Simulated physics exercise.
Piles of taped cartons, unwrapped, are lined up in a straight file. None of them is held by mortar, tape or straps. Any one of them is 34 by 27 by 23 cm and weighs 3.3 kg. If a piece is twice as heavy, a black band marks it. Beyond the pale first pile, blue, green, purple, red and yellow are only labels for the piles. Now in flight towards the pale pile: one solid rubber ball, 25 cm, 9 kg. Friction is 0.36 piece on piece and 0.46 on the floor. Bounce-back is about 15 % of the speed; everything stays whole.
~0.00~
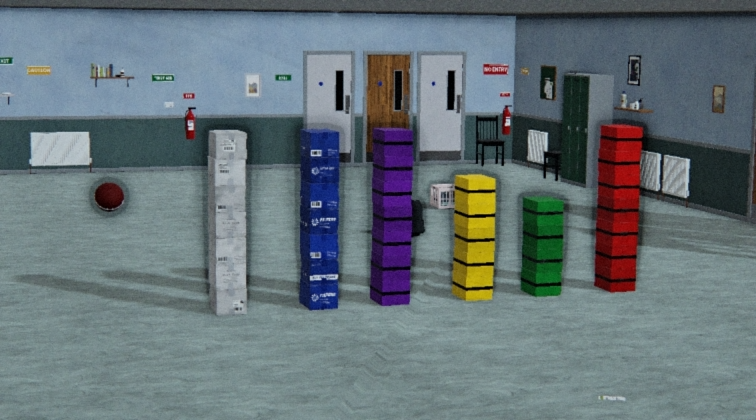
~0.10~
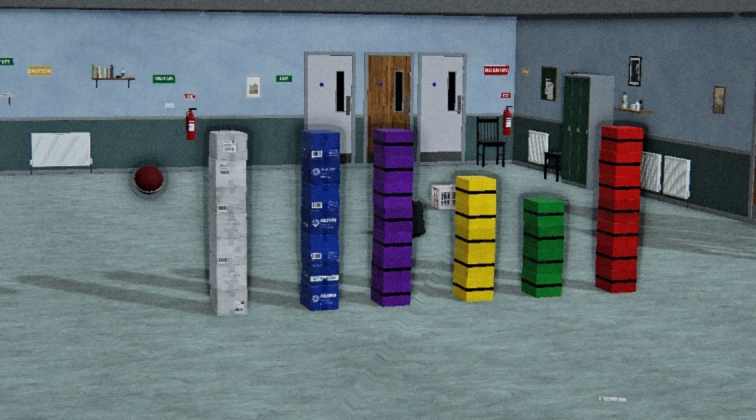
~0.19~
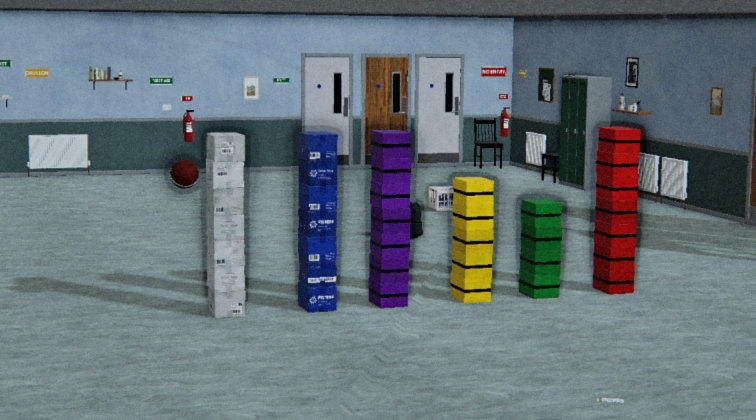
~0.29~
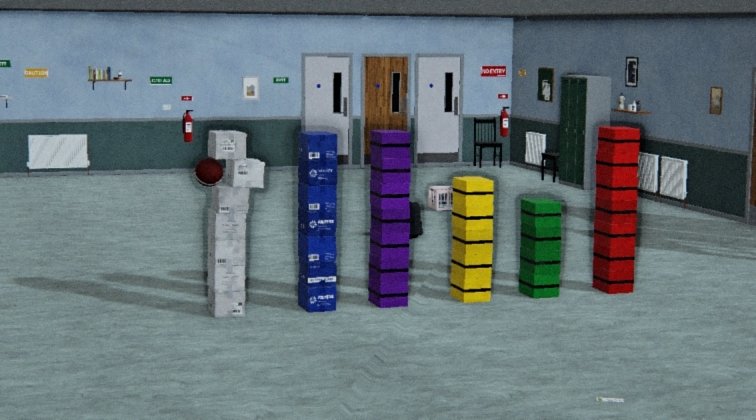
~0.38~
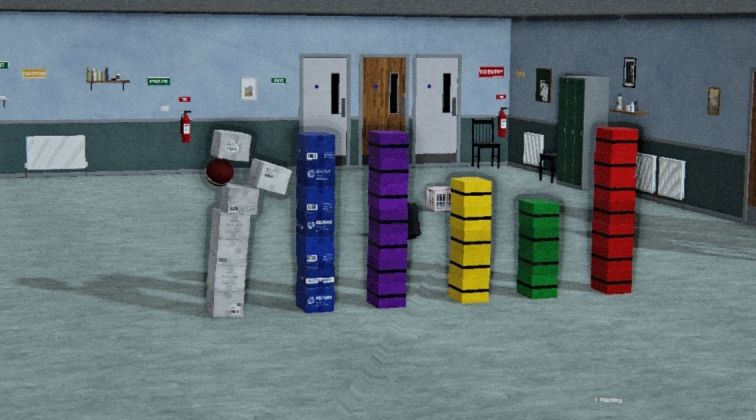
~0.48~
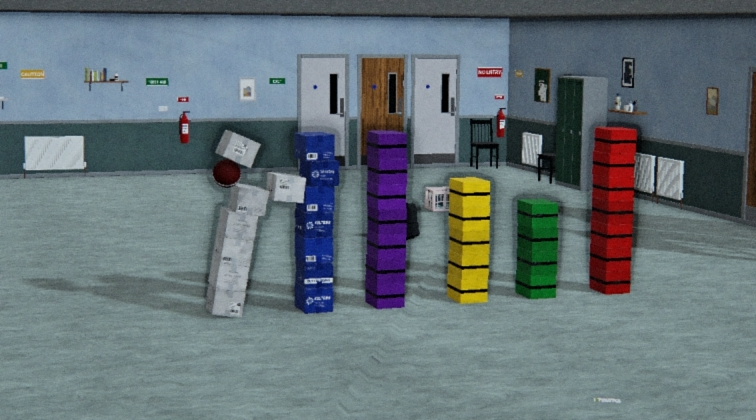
A red ball flies right into the white stack, knocking a box against the blue stack.
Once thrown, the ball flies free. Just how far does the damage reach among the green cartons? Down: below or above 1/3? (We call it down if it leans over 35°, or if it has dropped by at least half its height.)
Above.
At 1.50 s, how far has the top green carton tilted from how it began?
I'd estimate close to 0°.
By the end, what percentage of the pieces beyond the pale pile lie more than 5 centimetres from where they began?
Answer: 95 %.
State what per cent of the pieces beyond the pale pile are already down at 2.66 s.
55 per cent.
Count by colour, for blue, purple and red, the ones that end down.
For blue the count is 7, for purple it's 6, and for red it's 7.
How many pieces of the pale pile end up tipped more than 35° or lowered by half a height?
7 pieces.
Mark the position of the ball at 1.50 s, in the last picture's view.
Look close to (118, 307).
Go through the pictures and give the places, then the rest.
In the first picture (pixels give the middle of a visible side), ball (109, 197) 79 cm from contact, 4.0 m/s; top green carton (550, 213); top blue carton (325, 145); none of the others has stirred.
In the second picture, ball (149, 180) 46 cm from contact, 3.6 m/s; top green carton (551, 214).
In the third picture, ball (184, 174) 13 cm from contact, 3.4 m/s; top green carton (549, 215).
In the fourth picture, ball (209, 172) after contact, 1.4 m/s; top green carton (548, 215); none of the others has stirred.
In the fifth picture, ball (220, 172) after contact, 1.0 m/s; top green carton (546, 216); none of the others has stirred.
In the sixth picture, ball (227, 174) after contact, 0.8 m/s; top green carton (545, 216); top blue carton (320, 148); one has shifted.
After 1.50 s, 7 of the pale pile down; none of the 4 green cartons down (0 of 30 in all colours); top green carton unmoved; top blue carton 19° from how it stood, 9 cm lower.
After 2.66 s, 7 of the pale pile down; none of the 4 green cartons down (17 of 30 in all colours); top green carton 18° from how it stood, 10 cm lower; top yellow carton 55° from how it stood, 39 cm lower.
In the end (5.5 s), 7 of the pale pile down; 4 of the 4 green cartons down (28 of 30 in all colours); top green carton 41 cm lower; top blue carton 59° from how it stood, 84 cm lower. That is 100 per cent. From the last view, middles, top green carton near (646, 251), top blue carton near (477, 231).
